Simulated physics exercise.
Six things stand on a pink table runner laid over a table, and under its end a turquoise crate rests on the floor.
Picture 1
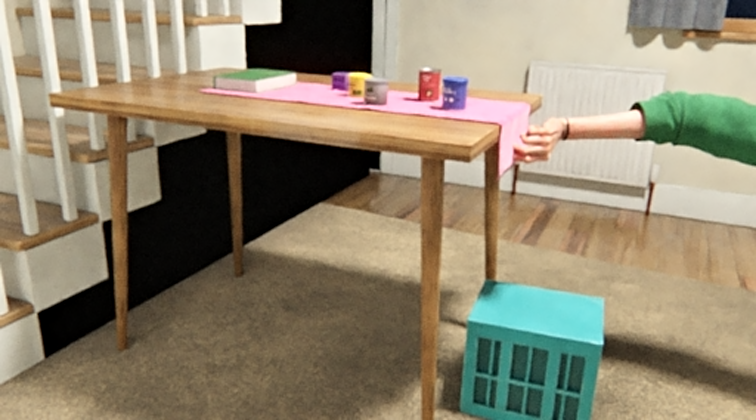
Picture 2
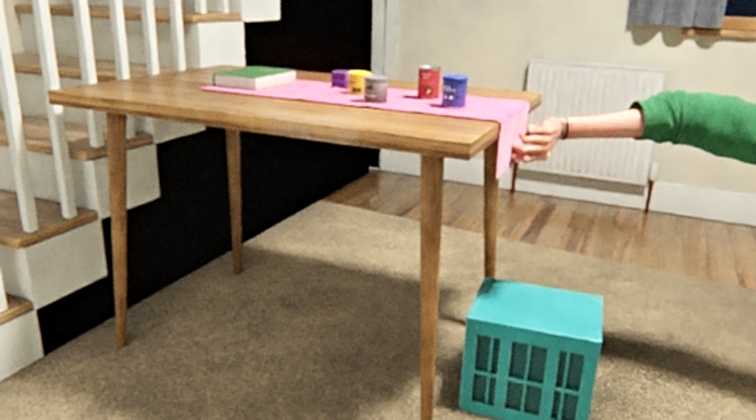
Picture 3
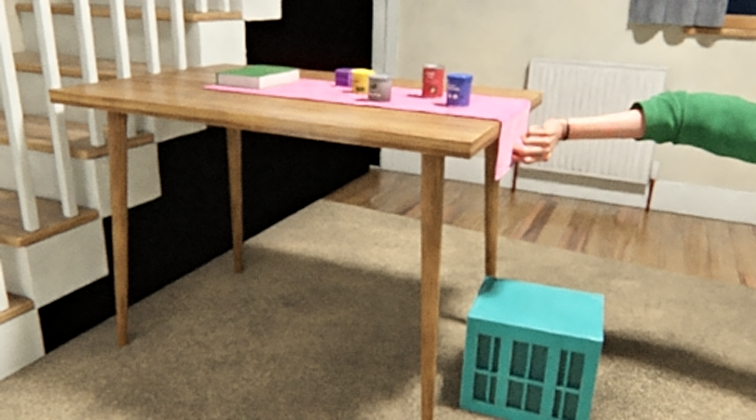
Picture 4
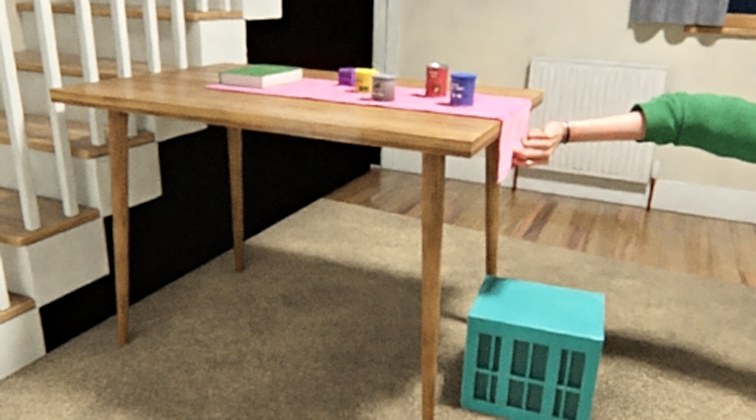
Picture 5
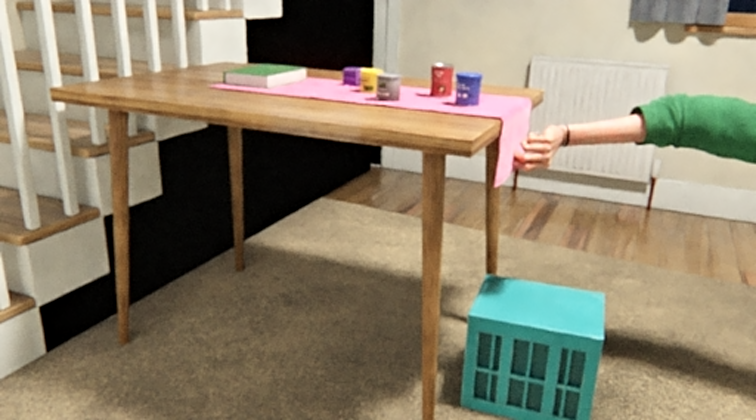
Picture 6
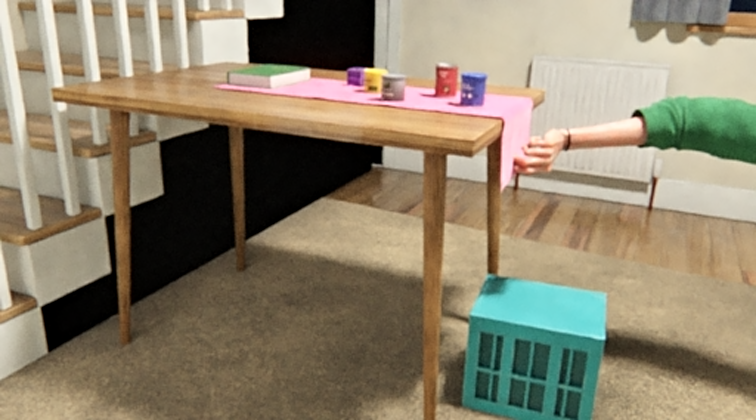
A wooden table with a pink runner stands on beige carpet beside a white staircase, seen from slightly above in a room with a radiator. A green book lies toward the left, purple, yellow, grey, red and blue containers stand further right, and a turquoise crate sits below. A green-sleeved arm at right grips the runner's hanging end, and the containers and book shift slightly rightward with the cloth.
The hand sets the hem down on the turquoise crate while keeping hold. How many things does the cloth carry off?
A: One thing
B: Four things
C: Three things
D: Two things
C.
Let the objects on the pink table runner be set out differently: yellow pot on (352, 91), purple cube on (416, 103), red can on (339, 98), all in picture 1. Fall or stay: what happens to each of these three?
Of these three, the yellow pot rides it out, the purple cube takes a tumble, the red can rides it out.
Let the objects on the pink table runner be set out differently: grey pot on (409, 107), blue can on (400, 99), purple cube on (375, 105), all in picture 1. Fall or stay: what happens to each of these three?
Here's the result: The grey pot leaves the top, the blue can leaves the top and the purple cube leaves the top.
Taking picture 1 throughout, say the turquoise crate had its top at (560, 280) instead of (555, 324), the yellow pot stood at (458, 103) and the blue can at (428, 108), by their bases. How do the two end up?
As for the yellow pot, it leaves the top; as for the blue can, it leaves the top.
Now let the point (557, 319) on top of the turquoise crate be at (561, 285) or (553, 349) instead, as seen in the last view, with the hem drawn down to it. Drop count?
You'd get 2 and then 4.
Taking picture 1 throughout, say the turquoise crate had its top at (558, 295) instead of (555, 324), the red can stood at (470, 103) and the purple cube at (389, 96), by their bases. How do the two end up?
The red can? Lost. The purple cube? Safe.
A little later, hem near (508, 257); blue can and red can gone.
Next, hem on the crate; blue can, red can and grey pot gone.
When it is over, hem on the crate; blue can, red can and grey pot gone. It carries off three.
